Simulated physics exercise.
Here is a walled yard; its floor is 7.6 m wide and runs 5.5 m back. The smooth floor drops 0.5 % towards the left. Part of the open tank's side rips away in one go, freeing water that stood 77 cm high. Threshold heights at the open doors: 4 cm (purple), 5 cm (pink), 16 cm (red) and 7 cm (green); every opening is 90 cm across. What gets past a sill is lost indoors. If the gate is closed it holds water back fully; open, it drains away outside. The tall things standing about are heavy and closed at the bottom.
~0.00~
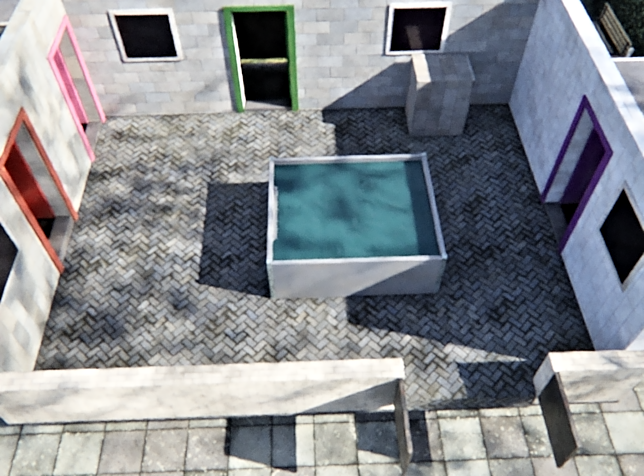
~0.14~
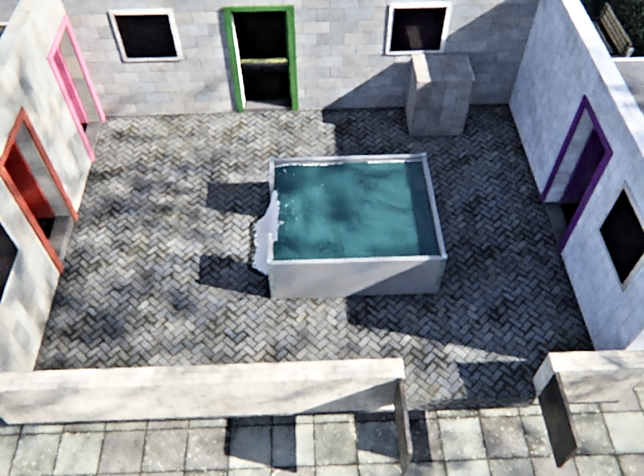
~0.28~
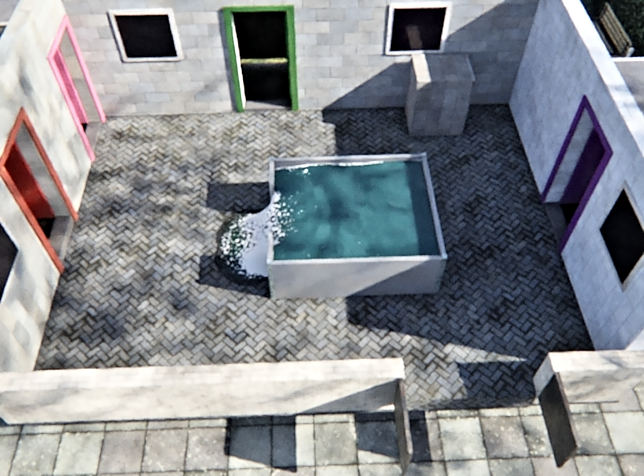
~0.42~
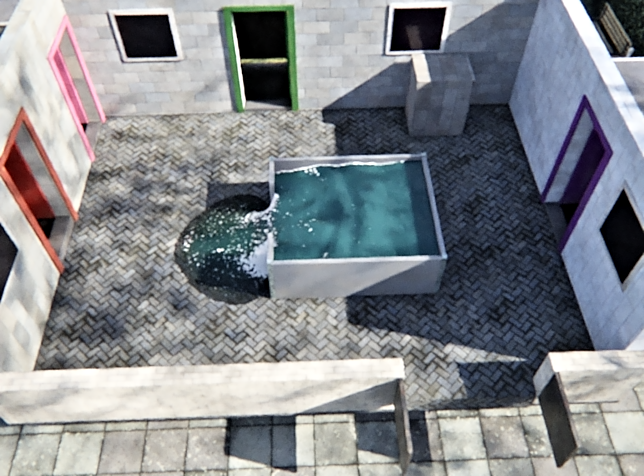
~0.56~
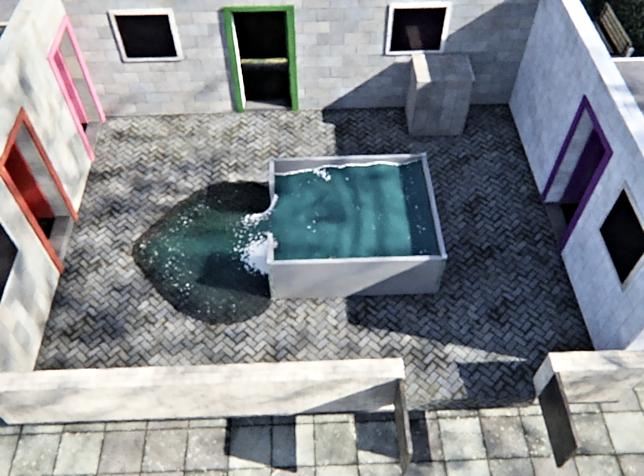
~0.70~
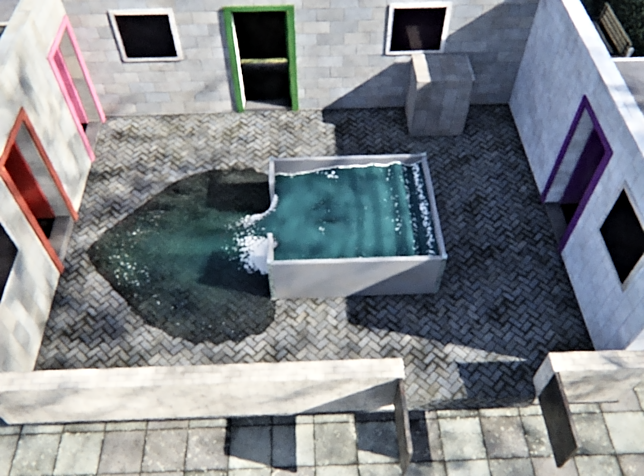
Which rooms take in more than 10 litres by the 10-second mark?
The water let in: At the purple door it does not reach the limit; at the pink door it exceeds the limit; at the red door it passes the limit; at the green door it does not reach the limit.
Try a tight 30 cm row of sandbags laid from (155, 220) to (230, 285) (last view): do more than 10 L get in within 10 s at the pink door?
Then: Pink above.
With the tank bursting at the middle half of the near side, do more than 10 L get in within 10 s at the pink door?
Then: Pink above.
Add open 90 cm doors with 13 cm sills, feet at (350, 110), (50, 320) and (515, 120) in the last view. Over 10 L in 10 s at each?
In turn: Under, above, not over.
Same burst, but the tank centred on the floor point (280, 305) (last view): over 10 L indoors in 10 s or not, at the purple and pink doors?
Against that limit: Purple over, pink past it.
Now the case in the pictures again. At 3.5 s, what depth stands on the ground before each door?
In cm: Purple 0, pink 15, red 23, green 1.
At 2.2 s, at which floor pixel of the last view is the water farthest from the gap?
Around (104, 121).
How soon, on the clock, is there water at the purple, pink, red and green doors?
Arrival: Purple 7.5 s, pink 1.6 s, red 0.8 s, green 3.8 s.
After 1.4 s water covers 35 % of the floor and is deepest (44 cm) near (265, 246); purple door not reached, pink door not reached, red door 28 cm at the sill, 31 L in, green door not reached.
After 2.2 s water covers 40 % of the floor and is deepest (40 cm) near (34, 372); purple door not reached, pink door 14 cm at the sill, 9 L in, red door 33 cm at the sill, 100 L in, green door not reached.
After 3.5 s water covers 40 % of the floor and is deepest (28 cm) near (265, 246); purple door not reached, pink door 15 cm at the sill, 72 L in, red door 23 cm at the sill, 171 L in, green door not reached.
After 6.0 s water covers 80 % of the floor and is deepest (22 cm) near (26, 397); purple door not reached, pink door 16 cm at the sill, 190 L in, red door 16 cm at the sill, 200 L in, green door 5 cm at the sill, 0 L in.
After 10.0 s water covers 95 % of the floor and is deepest (14 cm) near (102, 127); purple door 6 cm at the sill, 4 L in, pink door 13 cm at the sill, 326 L in, red door 11 cm at the sill, 202 L in, green door 5 cm at the sill, 0 L in.
